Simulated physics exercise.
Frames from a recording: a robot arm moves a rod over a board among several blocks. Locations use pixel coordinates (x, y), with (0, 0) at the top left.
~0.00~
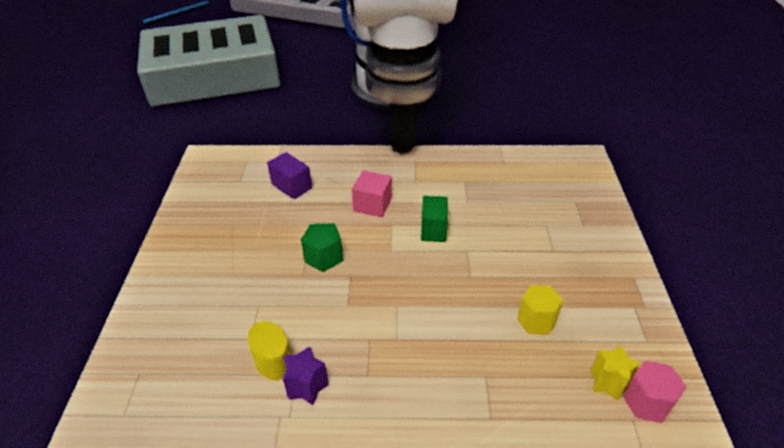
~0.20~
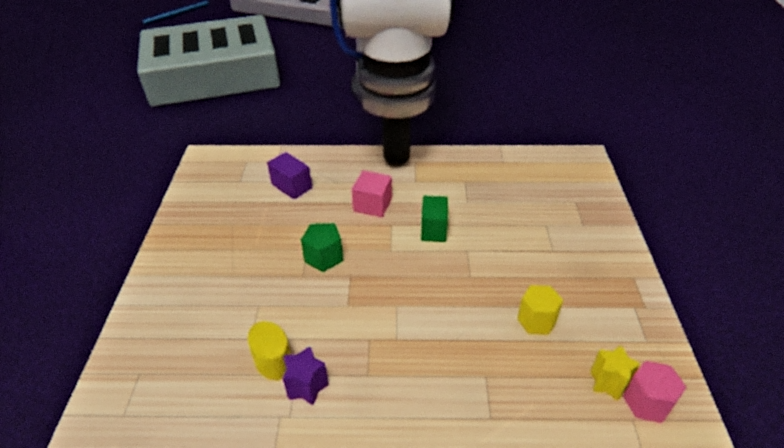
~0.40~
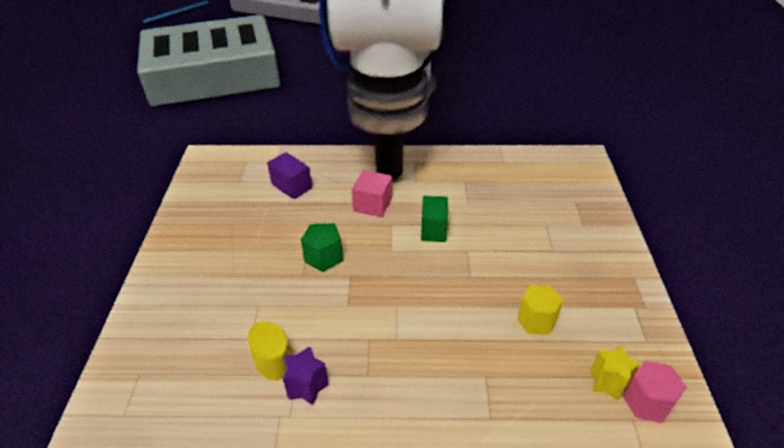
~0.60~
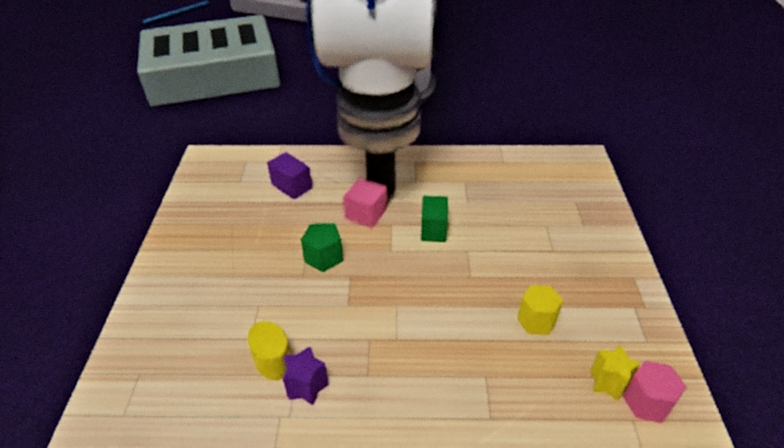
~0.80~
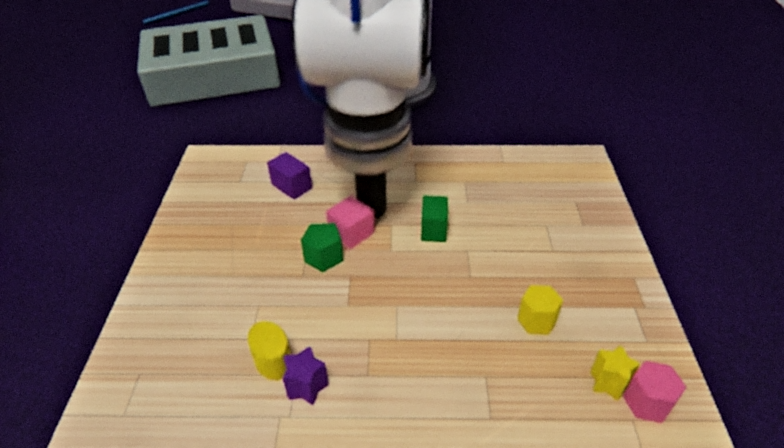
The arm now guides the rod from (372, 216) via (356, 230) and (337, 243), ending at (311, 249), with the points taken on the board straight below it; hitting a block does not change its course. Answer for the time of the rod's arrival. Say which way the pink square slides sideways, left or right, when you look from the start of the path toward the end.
My prediction: Leftwards.
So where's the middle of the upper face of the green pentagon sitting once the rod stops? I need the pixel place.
Its top middle is near (275, 279).
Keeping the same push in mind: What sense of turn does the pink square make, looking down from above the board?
The block turns counter-clockwise.
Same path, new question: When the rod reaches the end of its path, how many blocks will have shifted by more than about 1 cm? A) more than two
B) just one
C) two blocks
I choose C.
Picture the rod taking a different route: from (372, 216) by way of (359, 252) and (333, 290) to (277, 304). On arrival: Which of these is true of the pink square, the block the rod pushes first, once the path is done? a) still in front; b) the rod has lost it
a - still in front.
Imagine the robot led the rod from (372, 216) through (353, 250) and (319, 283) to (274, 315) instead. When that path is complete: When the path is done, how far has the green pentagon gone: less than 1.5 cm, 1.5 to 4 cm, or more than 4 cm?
Upwards of 4 cm.
What follows on the original path. Halfway along, rod at (346, 231); green pentagon at (295, 258); pink square at (322, 234).
At the end, rod at (310, 243); green pentagon at (275, 279); pink square at (293, 251), turned 40° anticlockwise; green rectangle still.
